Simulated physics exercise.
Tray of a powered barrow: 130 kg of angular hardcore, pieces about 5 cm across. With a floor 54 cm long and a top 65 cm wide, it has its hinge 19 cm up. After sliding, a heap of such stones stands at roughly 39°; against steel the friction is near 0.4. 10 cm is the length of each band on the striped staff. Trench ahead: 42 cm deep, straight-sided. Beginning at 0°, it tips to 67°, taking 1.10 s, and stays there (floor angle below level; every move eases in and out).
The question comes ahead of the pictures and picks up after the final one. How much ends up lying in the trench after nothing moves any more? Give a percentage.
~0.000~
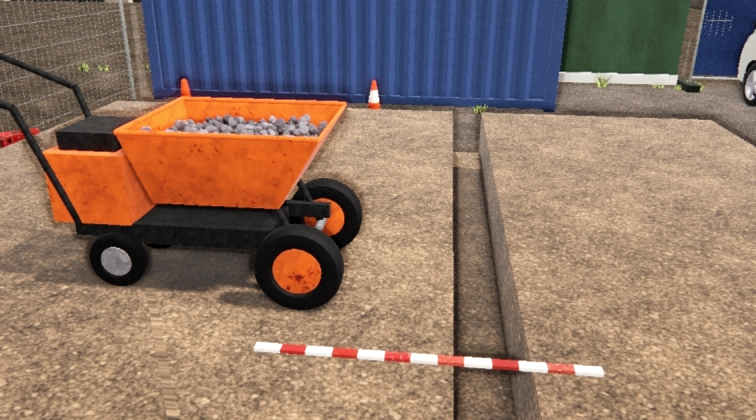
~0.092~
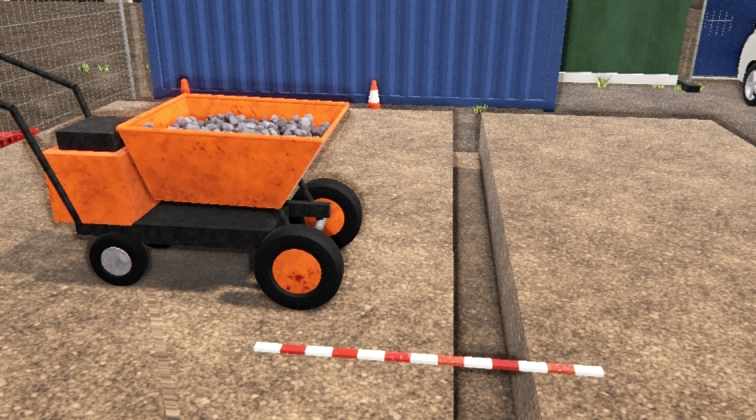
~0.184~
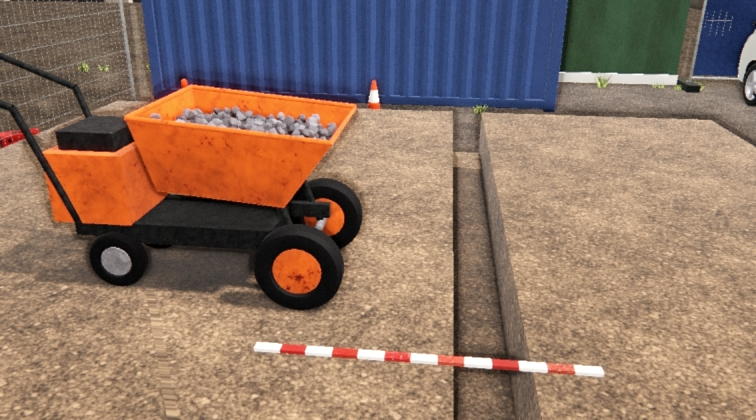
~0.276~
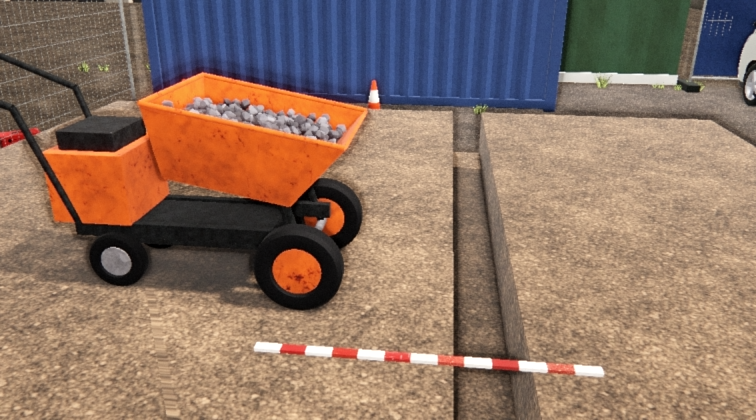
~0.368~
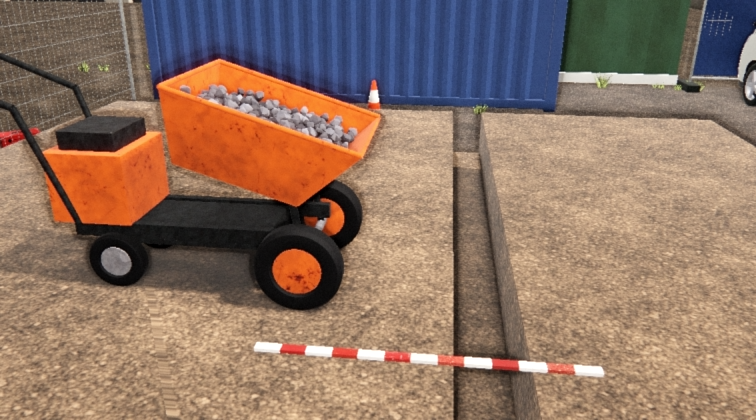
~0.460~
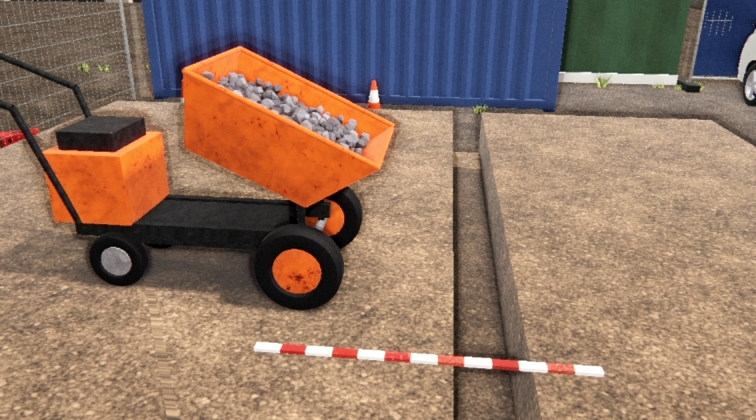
A share of about 44 per cent.
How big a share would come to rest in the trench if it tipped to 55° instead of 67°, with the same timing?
Near 10 per cent then.
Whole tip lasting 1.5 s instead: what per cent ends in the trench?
Near 40 per cent.
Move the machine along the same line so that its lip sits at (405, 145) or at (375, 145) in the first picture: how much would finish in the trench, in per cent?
Estimates: 10 % then 25 %.
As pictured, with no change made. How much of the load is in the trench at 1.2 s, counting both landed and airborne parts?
By that point it's something like 10 in a hundred.
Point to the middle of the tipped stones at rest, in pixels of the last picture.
Their middle lands near (481, 348).
After 0.8 s the floor is at 56°; 100 % in the tray; the foremost stones are at (414, 201).
After 1.2 s the floor is at 67°; 89 % in the tray, 2 % short of the trench, 9 % in the trench; the foremost stones are at (497, 288).
After 1.5 s the floor is at 67°; 68 % in the tray, 3 % short of the trench, 28 % in the trench, 1 % past the trench; the foremost stones are at (540, 280).
After 3.5 s the floor is at 67°; 53 % in the tray, 2 % short of the trench, 44 % in the trench, 1 % past the trench; the foremost stones are at (571, 280).
